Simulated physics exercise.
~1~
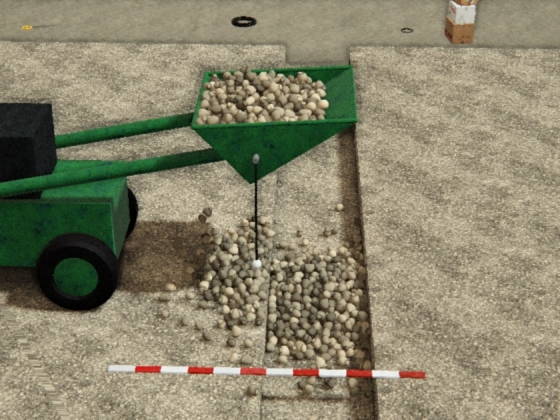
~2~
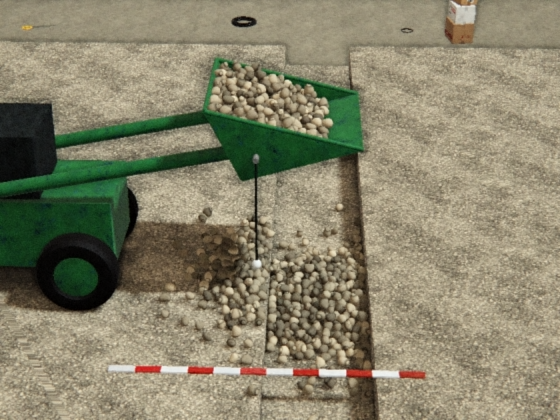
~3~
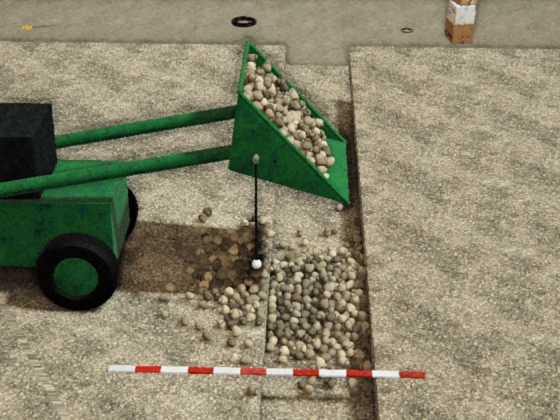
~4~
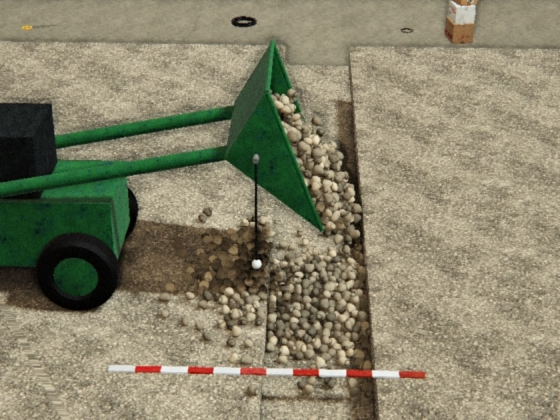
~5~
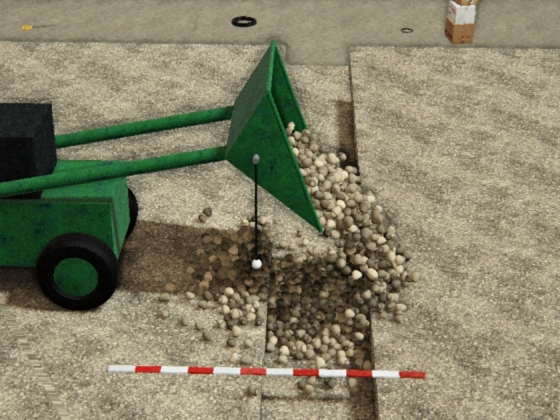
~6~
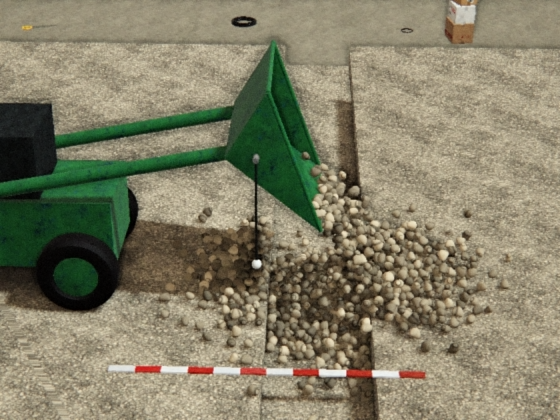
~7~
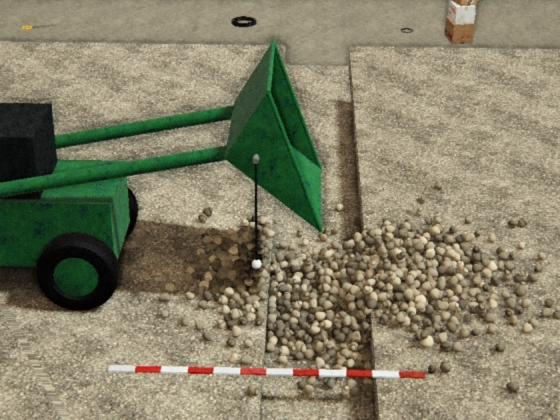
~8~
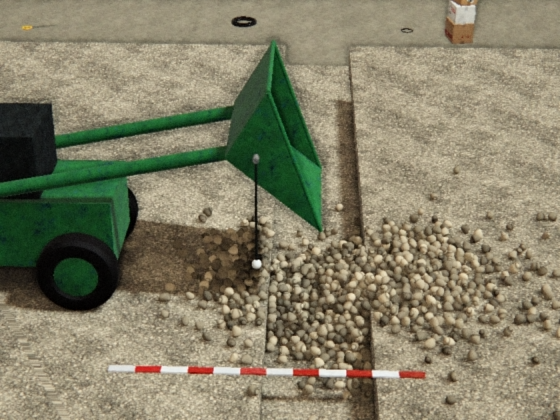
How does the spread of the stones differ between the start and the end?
At the start the stones are in the raised bucket and in a pile in and just left of the trench. By the end the bucket is empty and the stones on the ground reach well past the trench to the right.
